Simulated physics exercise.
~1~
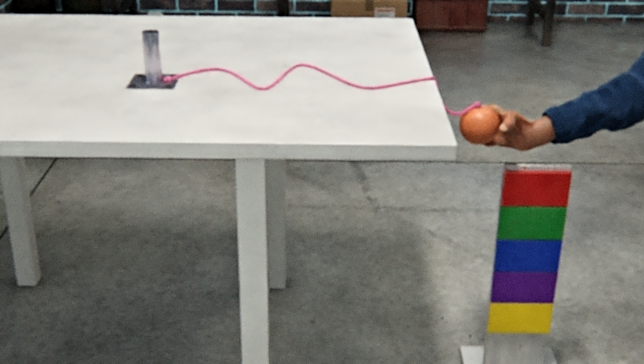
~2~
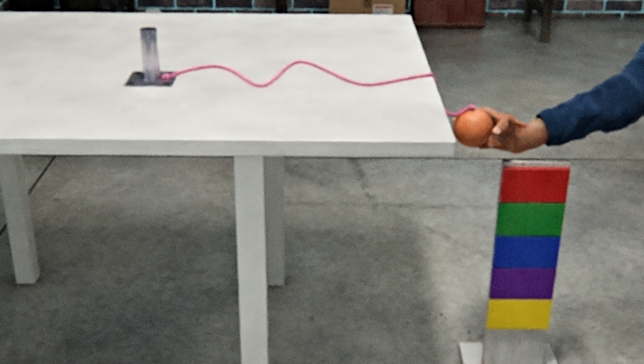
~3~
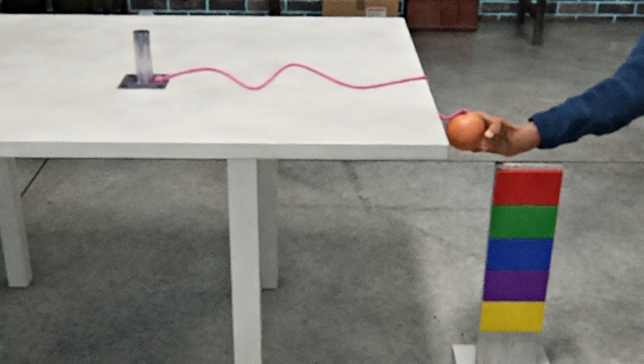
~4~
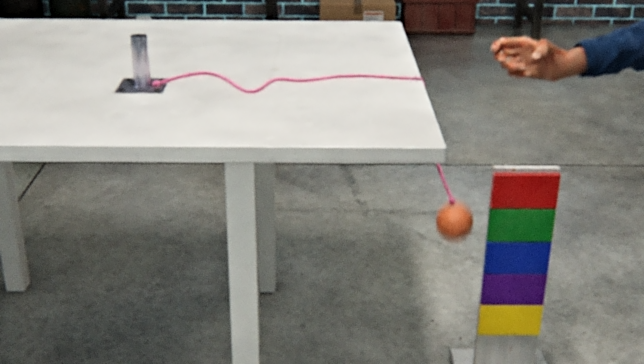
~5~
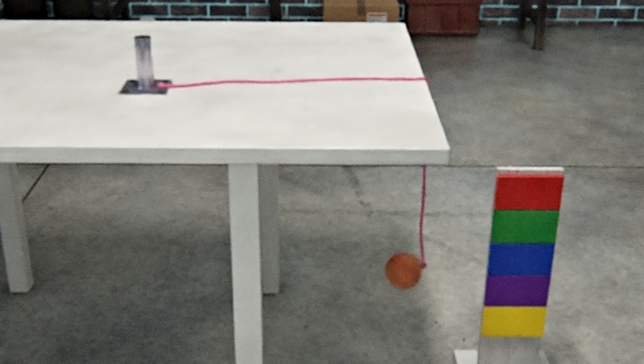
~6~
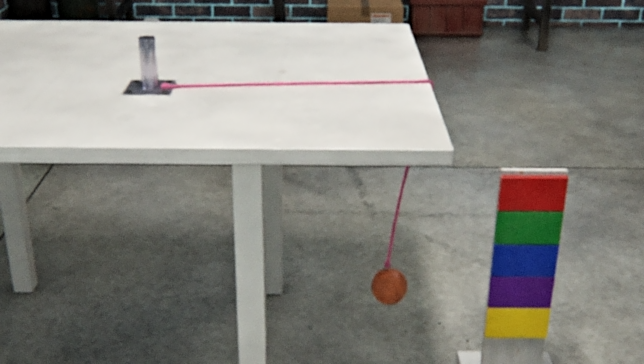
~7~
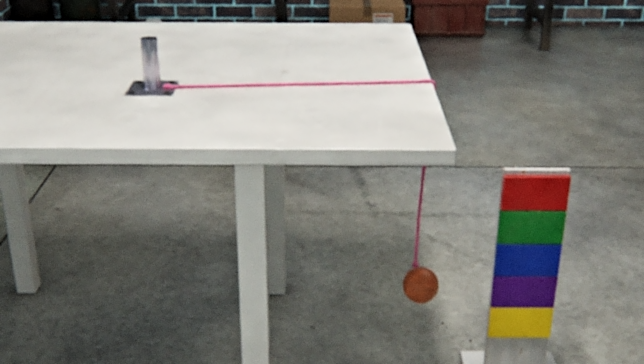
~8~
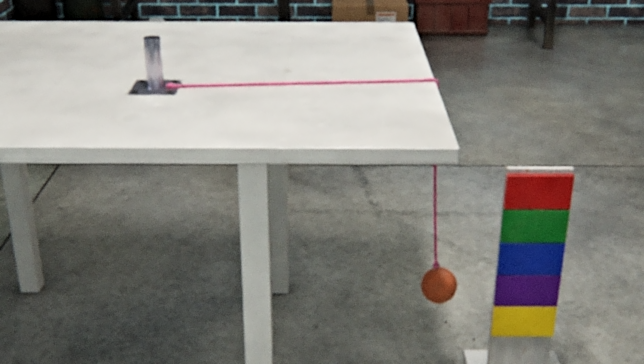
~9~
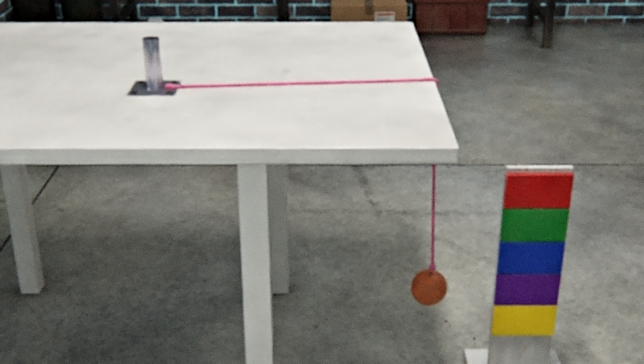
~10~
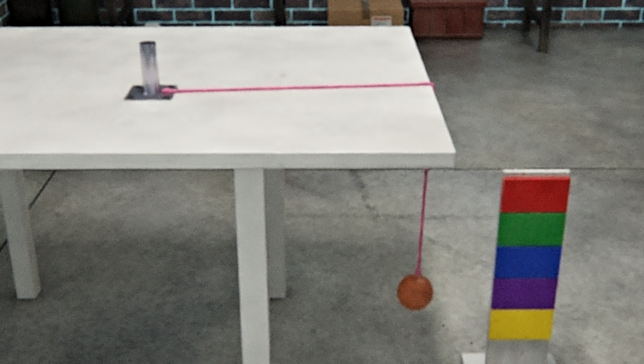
A hand releases an orange ball, which drops and swings on its cord at purple level.
